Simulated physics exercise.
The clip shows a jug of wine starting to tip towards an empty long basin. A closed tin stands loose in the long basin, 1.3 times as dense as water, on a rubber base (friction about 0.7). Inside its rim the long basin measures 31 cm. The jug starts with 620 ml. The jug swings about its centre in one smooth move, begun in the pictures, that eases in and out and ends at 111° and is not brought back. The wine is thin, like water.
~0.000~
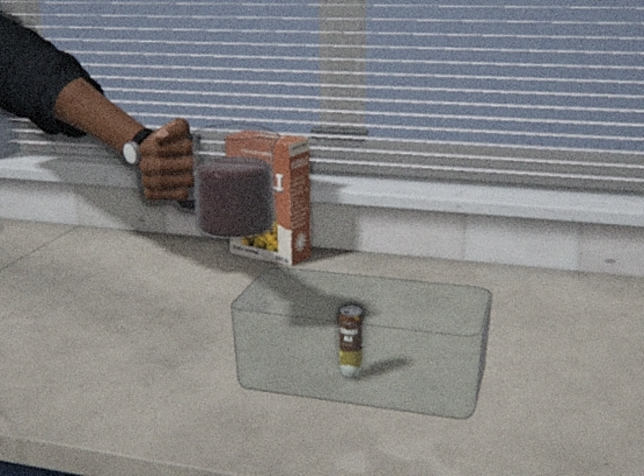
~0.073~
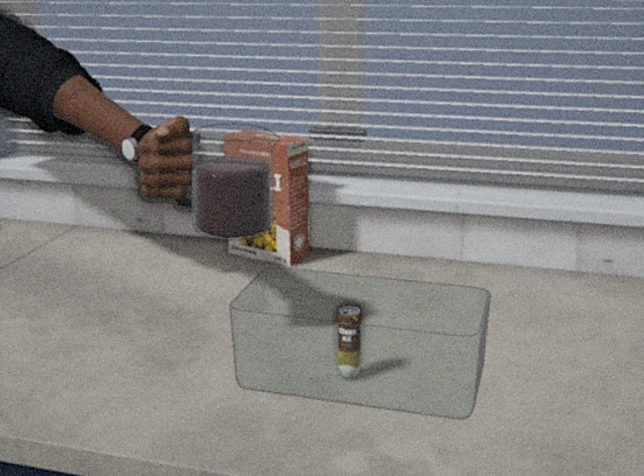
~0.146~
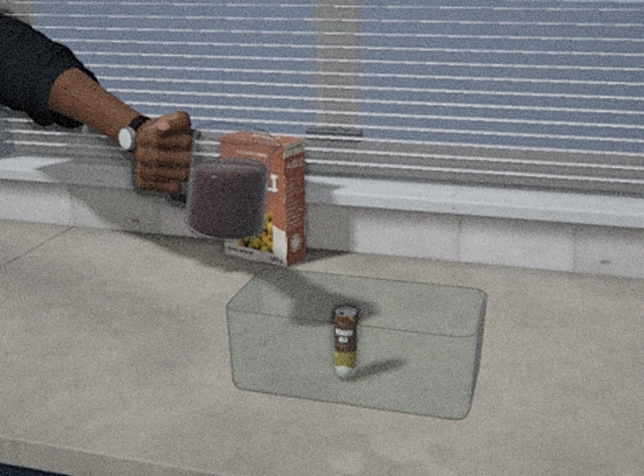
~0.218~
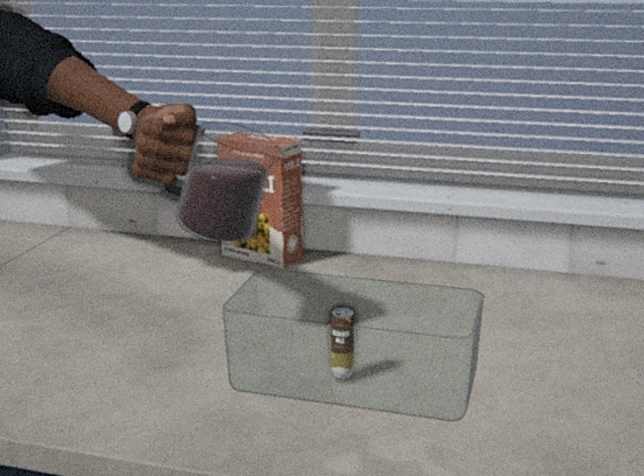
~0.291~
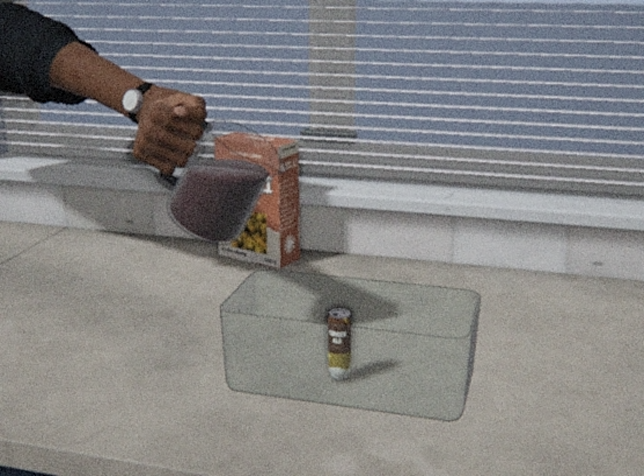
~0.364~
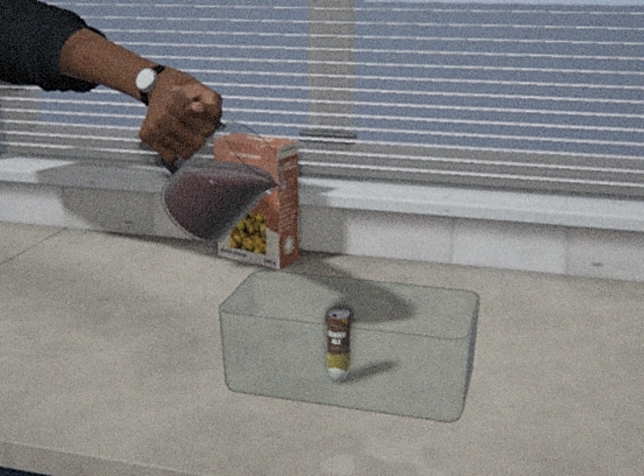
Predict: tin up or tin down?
It goes over.
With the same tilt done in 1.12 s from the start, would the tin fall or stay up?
The tin falls.
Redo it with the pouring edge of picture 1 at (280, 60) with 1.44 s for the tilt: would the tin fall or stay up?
Then it keeps standing.
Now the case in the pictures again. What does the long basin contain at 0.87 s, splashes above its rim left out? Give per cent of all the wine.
About 70 per cent.
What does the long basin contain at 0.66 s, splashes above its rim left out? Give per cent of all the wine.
Some 10 per cent.
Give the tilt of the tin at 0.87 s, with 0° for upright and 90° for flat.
It is at some 10°.
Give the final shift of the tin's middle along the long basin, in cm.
About 9.5 cm.
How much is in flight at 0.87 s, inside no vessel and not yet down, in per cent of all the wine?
Near 14 in a hundred.
Then, 0.66 s in, the tilt is 99° and 65 per cent is still to pour; the tin stands where it began.
Then, 0.87 s in, the tilt is 111° and 17 per cent is still to pour; the tin leans 8°.
Then, 1.10 s in, the tilt is 111° and 2 per cent is still to pour; the tin lies on its side.
Then, 1.34 s in, the tilt is 111° and 0 per cent is still to pour; the tin lies on its side.
Finally, the tin lies on its side.
